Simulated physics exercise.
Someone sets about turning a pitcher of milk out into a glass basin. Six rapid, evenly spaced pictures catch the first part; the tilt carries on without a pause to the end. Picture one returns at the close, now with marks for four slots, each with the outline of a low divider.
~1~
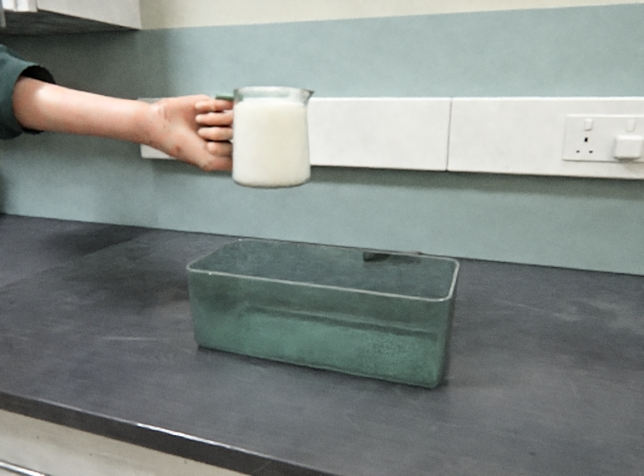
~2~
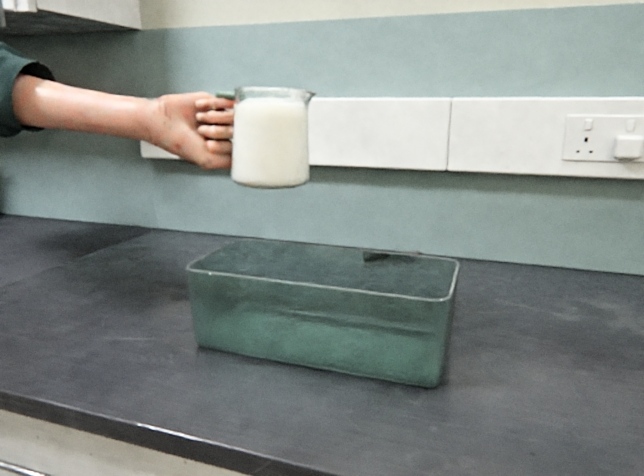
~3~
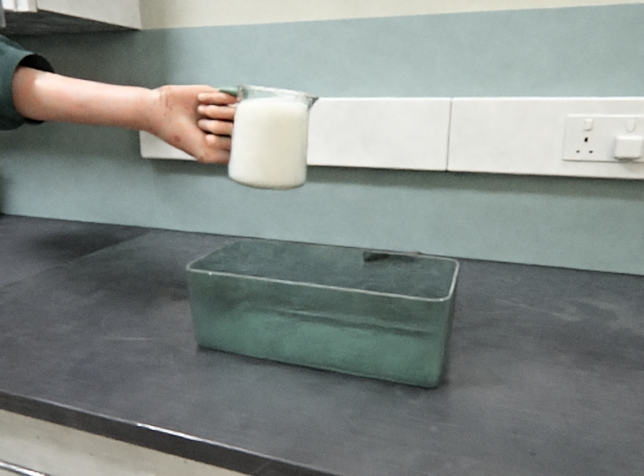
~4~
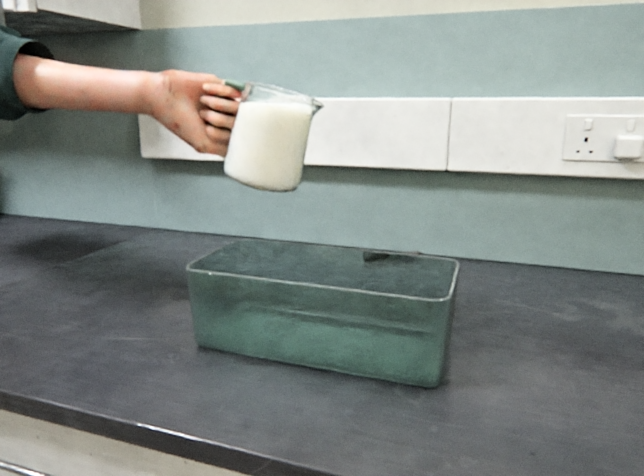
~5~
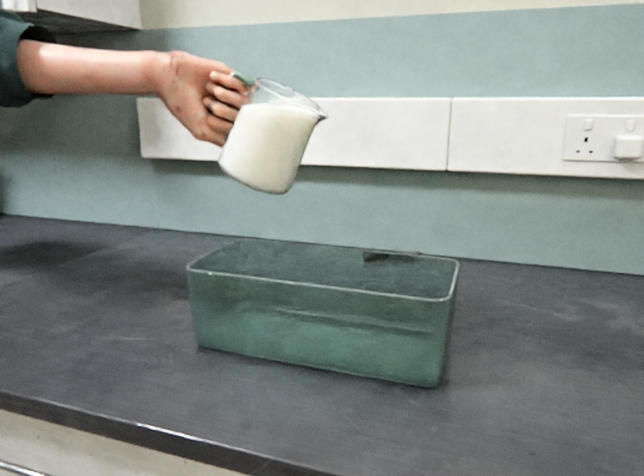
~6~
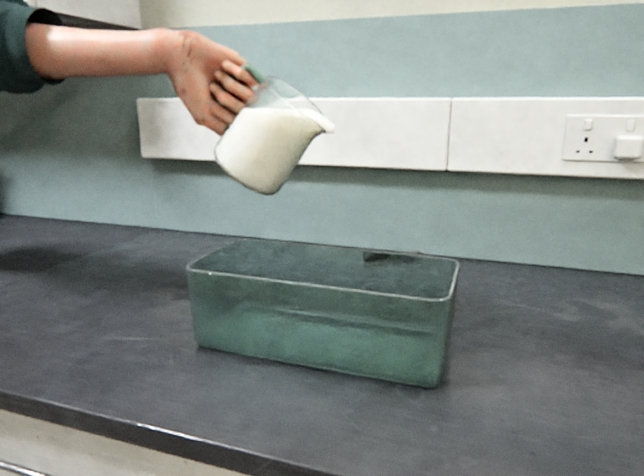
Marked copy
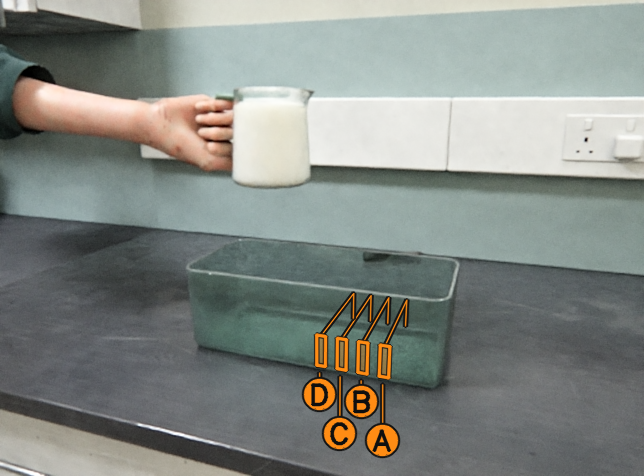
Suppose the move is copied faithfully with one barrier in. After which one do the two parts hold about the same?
Best: B.
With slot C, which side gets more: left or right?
More ends on the right.
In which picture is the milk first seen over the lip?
Picture 6.
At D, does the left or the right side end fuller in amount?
The right one.
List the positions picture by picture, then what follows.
In the first picture, upright, lip at (313, 91); basin from (197, 342) to (442, 385); nothing has left yet.
In the second picture, upright, lip at (314, 93); nothing has left yet.
In the third picture, tipped about 7°, lip at (318, 97); nothing has left yet.
In the fourth picture, tipped about 15°, lip at (322, 106); nothing has left yet.
In the fifth picture, tipped about 26°, lip at (327, 117); nothing has left yet.
In the sixth picture, tipped about 38°, lip at (329, 131); milk is over the lip, down to (329, 131).
In orange, A at (382, 384); B at (361, 380); C at (340, 376); D at (319, 372).
If A is chosen, about 88 % ends left of the wall and 6 % right of it; 6 % is lost outside.
If B is chosen, about 45 % ends left of the wall and 53 % right of it; 3 % is lost outside.
If C is chosen, about 13 % ends left of the wall and 83 % right of it; 4 % is lost outside.
If D is chosen, about 6 % ends left of the wall and 90 % right of it; 4 % is lost outside.
